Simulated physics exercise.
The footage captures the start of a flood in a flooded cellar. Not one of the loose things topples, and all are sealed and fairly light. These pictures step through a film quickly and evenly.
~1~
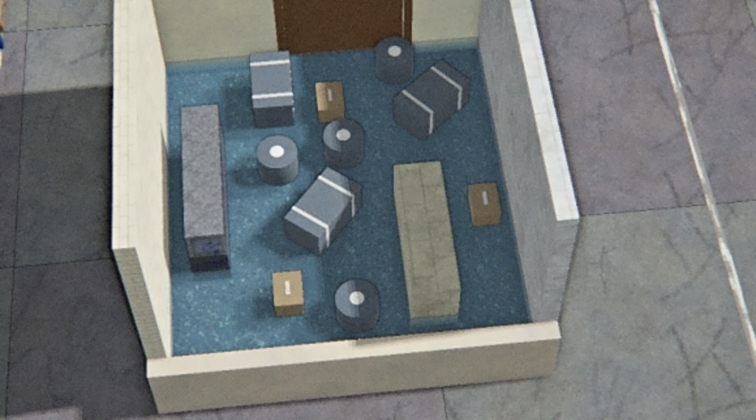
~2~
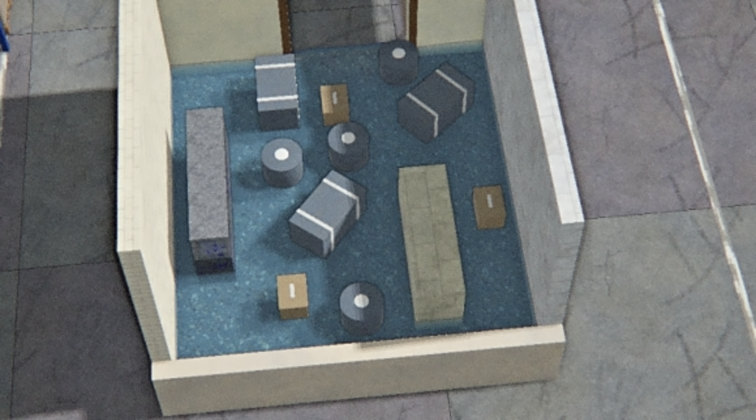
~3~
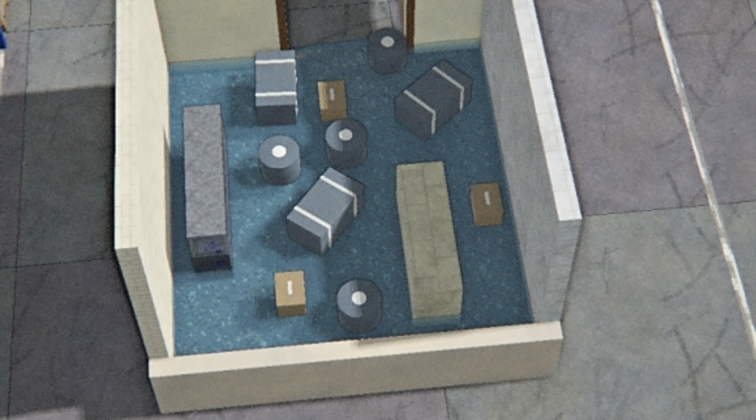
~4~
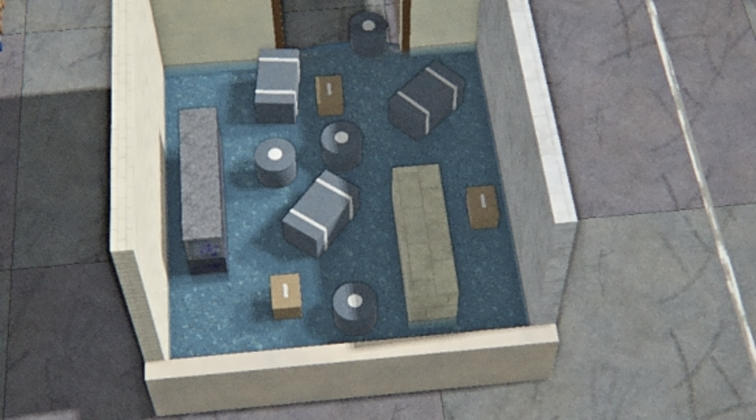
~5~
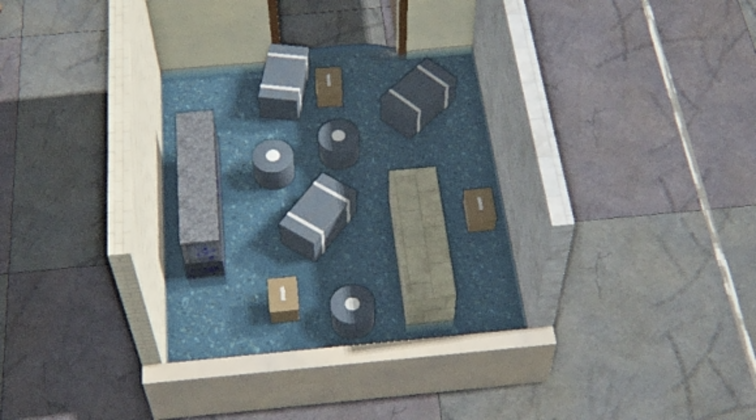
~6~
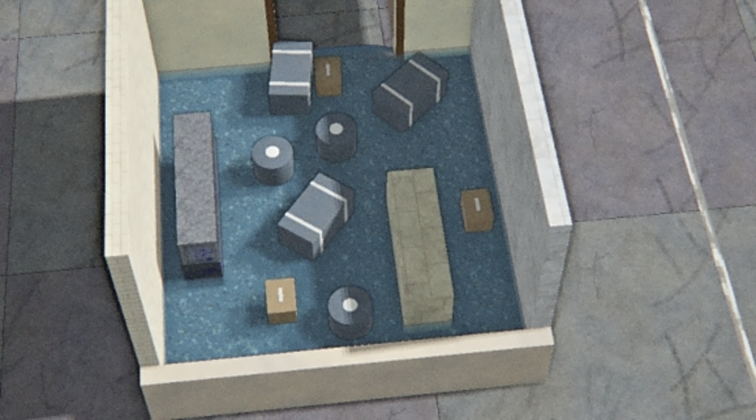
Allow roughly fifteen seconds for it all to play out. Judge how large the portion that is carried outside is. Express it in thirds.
The share is two thirds or higher.
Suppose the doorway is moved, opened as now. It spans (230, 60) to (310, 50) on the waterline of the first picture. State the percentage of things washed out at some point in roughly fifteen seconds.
Something like 60 percent.
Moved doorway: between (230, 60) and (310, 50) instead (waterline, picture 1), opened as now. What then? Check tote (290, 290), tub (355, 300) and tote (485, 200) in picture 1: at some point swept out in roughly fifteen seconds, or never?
Taking them one after another, held back, then held back, then held back.
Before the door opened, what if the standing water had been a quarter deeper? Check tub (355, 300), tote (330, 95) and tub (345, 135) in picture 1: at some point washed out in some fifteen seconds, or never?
So, in the listed order, they end up not lost, flushed out and flushed out.
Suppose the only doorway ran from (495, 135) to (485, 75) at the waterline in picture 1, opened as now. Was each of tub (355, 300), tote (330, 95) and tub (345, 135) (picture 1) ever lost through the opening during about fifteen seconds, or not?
First never leaves, second escapes, third escapes.
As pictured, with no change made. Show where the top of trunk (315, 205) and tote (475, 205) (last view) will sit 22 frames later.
Roughly (331, 67) and roughly (443, 103).
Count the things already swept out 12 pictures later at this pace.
The count is 5.
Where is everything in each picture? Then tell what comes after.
The first picture shows a tote at (330, 96) floats; a trunk at (271, 79) floats; 0 of 10 have shifted.
The second picture shows a tote at (335, 99) floats; a trunk at (276, 82) floats; 0 of 10 have shifted.
The third picture shows a tote at (332, 95), afloat; a trunk at (275, 78) floats, close to its start; 1 of 10 have shifted.
The fourth picture shows a tote at (329, 89) floats, close to its start; a trunk at (277, 76) floats, close to its start; 4 of 10 have shifted.
The fifth picture shows a tote at (329, 81), afloat, a stride from its start; a trunk at (284, 72) floats, close to its start; 5 of 10 have shifted.
The sixth picture shows a tote at (328, 70), afloat, a stride from its start; a trunk at (291, 68) floats, a stride from its start; 6 of 10 have shifted.
A moment on, 2 of 10 are out; 8 afloat.
Next, 5 of 10 are out; 5 afloat.
Later, 6 of 10 are out; 4 afloat.
In the end, 7 of 10 are out; 3 afloat.
